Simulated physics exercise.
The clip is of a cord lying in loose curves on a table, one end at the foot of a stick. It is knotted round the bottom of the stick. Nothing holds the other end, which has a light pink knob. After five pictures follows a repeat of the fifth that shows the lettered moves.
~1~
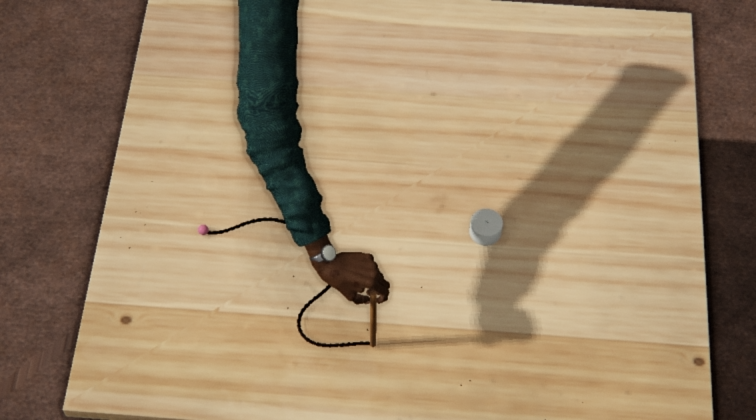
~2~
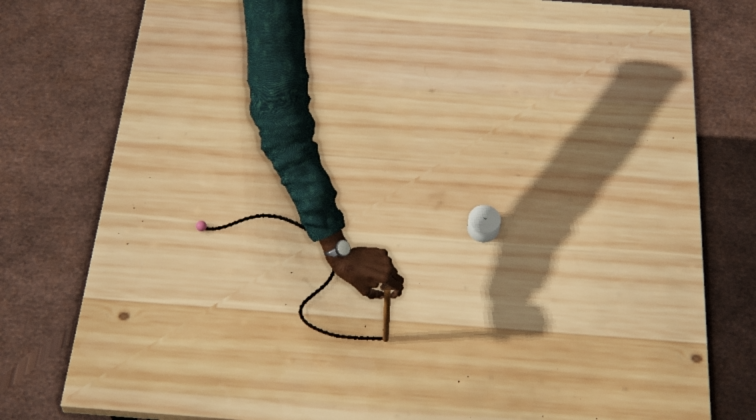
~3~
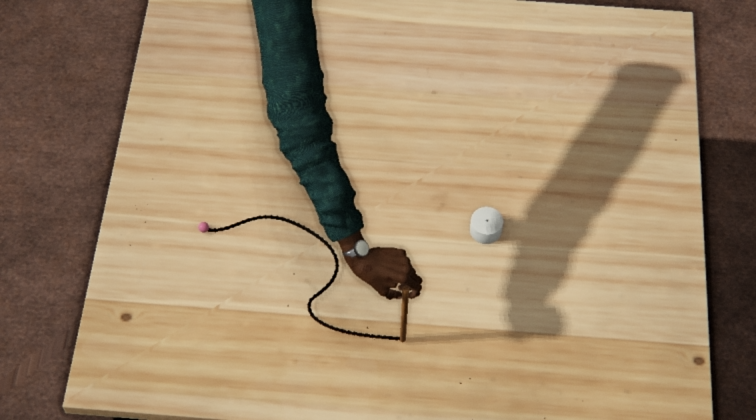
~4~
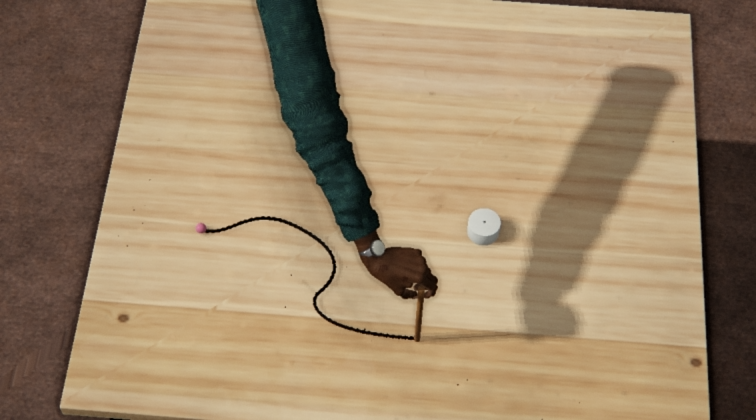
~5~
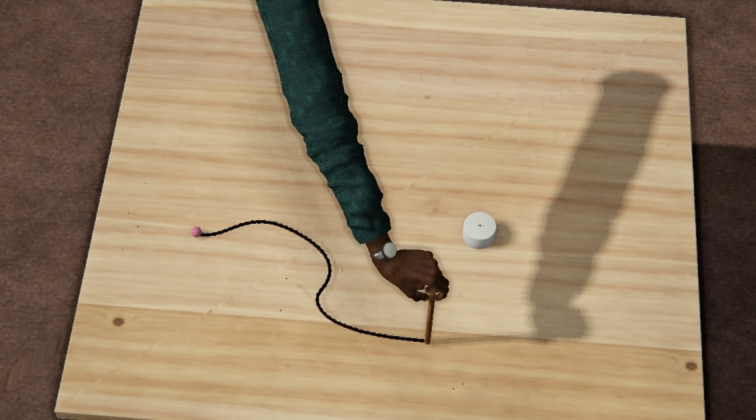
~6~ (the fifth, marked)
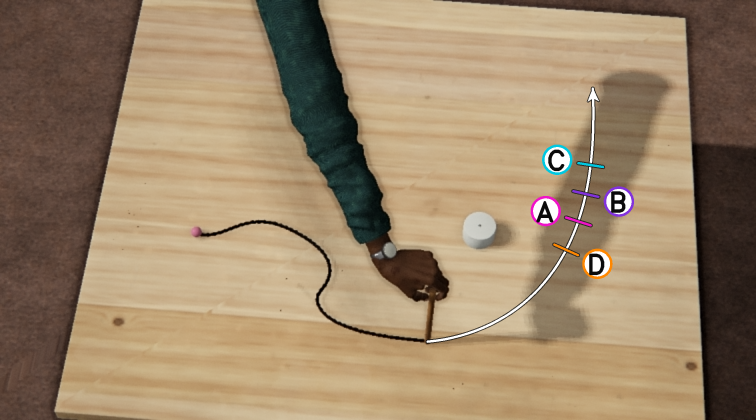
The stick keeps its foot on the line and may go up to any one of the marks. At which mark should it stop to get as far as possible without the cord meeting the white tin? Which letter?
A is the last safe stop.
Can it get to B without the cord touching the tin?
For that mark, no.
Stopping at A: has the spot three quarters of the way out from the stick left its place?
Yes.
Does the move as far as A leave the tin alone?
Yes.
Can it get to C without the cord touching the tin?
For that mark, no.
On the marked copy, A at (578, 221); B at (586, 194); C at (591, 165); D at (566, 250); the route from (427, 342) via (571, 241) to (593, 88).
Taking A. A third of the way, foot of the stick (501, 319), middle of the cord (343, 271), free end (199, 232).
Two thirds of the way, foot of the stick (553, 272), middle of the cord (390, 274), free end (238, 234).
When it is over, foot of the stick (578, 222), middle of the cord (427, 263), free end (271, 242); nothing has been touched.
As for the rest, B brings the cord against the tin; C brings the cord against the tin; D is safe but short.
